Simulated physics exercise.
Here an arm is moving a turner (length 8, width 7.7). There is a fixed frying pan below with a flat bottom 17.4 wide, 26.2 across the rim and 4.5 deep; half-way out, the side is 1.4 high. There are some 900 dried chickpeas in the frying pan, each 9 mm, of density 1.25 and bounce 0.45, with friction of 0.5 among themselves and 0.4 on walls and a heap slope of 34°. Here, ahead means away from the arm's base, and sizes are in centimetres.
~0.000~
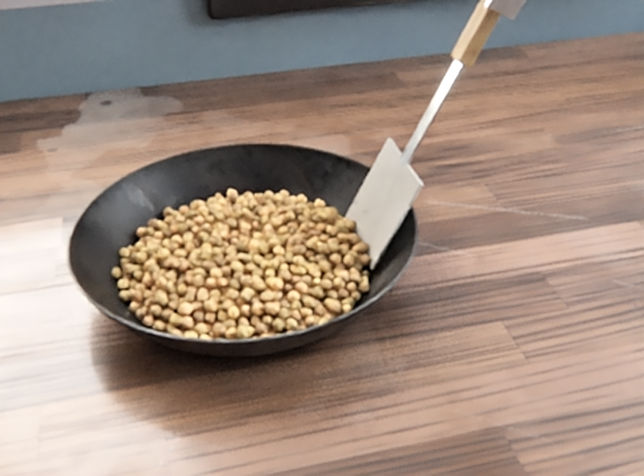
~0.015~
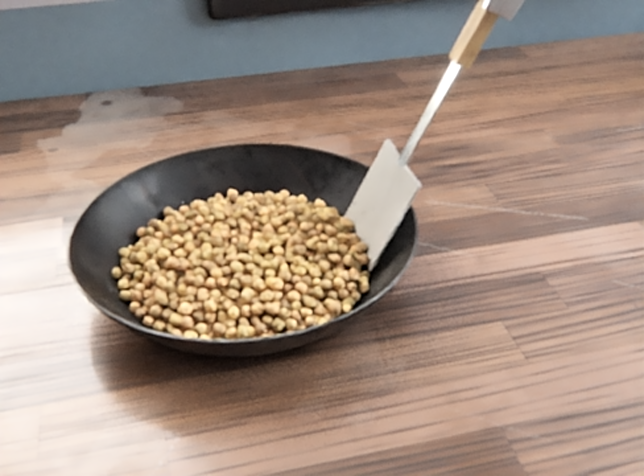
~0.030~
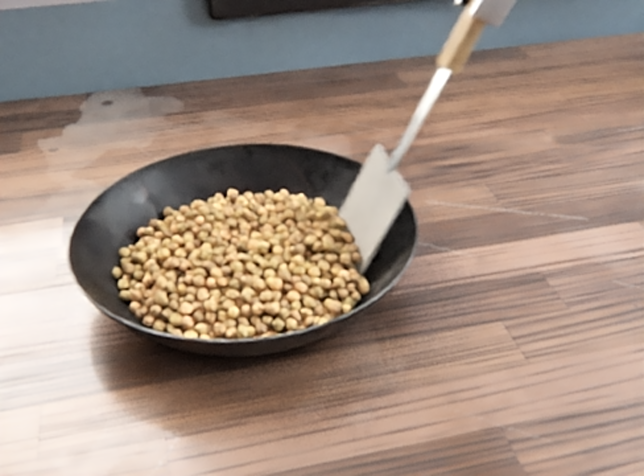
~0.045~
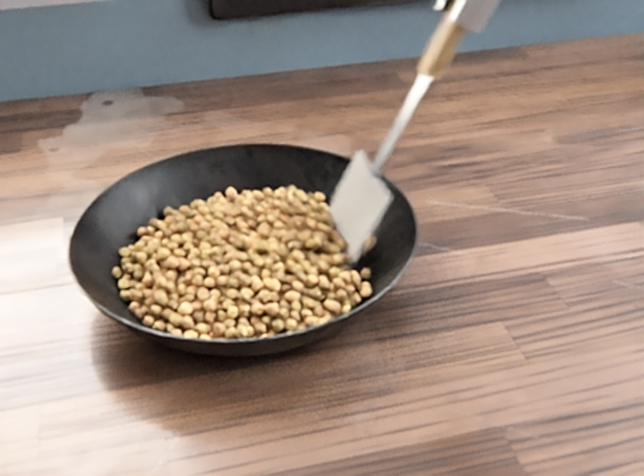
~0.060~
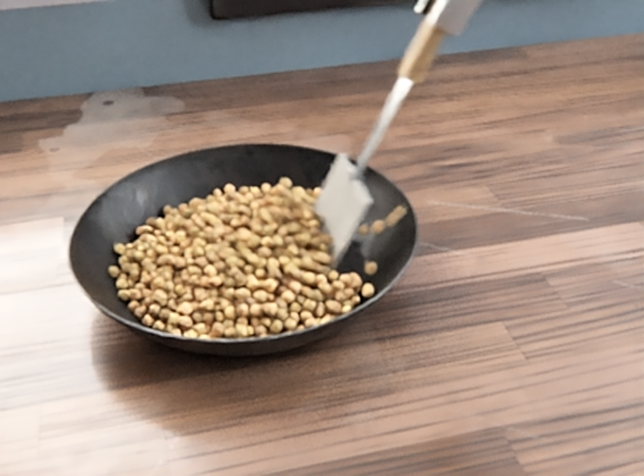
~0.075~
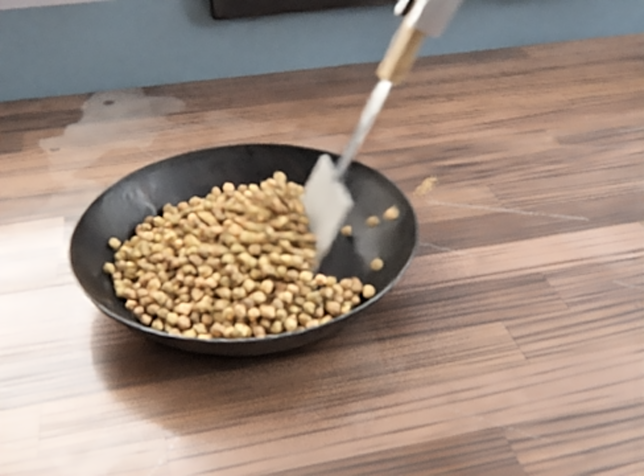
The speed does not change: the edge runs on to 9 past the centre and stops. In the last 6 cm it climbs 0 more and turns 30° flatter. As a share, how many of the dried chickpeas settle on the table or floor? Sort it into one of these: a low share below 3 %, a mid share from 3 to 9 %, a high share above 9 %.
A high share, above 9 %.
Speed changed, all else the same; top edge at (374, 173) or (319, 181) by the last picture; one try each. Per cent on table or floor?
Some 5 and 15 per cent.
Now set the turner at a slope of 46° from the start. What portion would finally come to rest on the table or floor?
10 %.
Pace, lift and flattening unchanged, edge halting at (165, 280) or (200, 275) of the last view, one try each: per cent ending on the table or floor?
Respectively some 5 and 0 percent end on the table or floor.
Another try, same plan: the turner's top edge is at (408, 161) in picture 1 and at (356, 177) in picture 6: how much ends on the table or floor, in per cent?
It comes to something like 5 %, give or take.
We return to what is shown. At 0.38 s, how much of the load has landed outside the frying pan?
About 15 per cent.
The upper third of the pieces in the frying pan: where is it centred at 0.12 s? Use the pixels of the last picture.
Estimated point: Close to (225, 245).
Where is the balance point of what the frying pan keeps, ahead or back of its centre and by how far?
About 4.0 cm ahead.
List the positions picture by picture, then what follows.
The turner top edge at (405, 160), sloping 63°; upper third of the load around (245, 251), from x 115 to 365, top at y 195; 900 in the frying pan, in the first picture.
The turner top edge at (403, 161), sloping 63°; upper third of the load around (245, 251), from x 120 to 365, top at y 195, in the second picture.
The turner top edge at (392, 167), sloping 63°; upper third of the load around (249, 250), from x 120 to 365, top at y 195, in the third picture.
The turner top edge at (374, 173), sloping 63°; upper third of the load around (258, 247), from x 120 to 365, top at y 190, in the fourth picture.
The turner top edge at (355, 176), sloping 63°; upper third of the load around (260, 245), from x 115 to 395, top at y 185, in the fifth picture.
The turner top edge at (337, 178), sloping 63°; upper third of the load around (255, 244), from x 110 to 425, top at y 180; 899 in the frying pan, 1 on the blade or in flight, in the sixth picture.
After 0.12 s, sloping 63°, highest piece 12 above the table; 898 in the frying pan, 2 on the blade or in flight.
After 0.16 s, sloping 54°, highest piece 16 above the table; 898 in the frying pan, 2 on the blade or in flight.
After 0.38 s, sloping 33°, highest piece 5 above the table; 775 in the frying pan, 120 on the table or floor, 5 on the blade or in flight.
After 1.43 s, sloping 33°, highest piece 5 above the table; 774 in the frying pan, 126 on the table or floor.
In the end, 774 in the frying pan, 126 on the table or floor. That is 14 % on the table or floor.
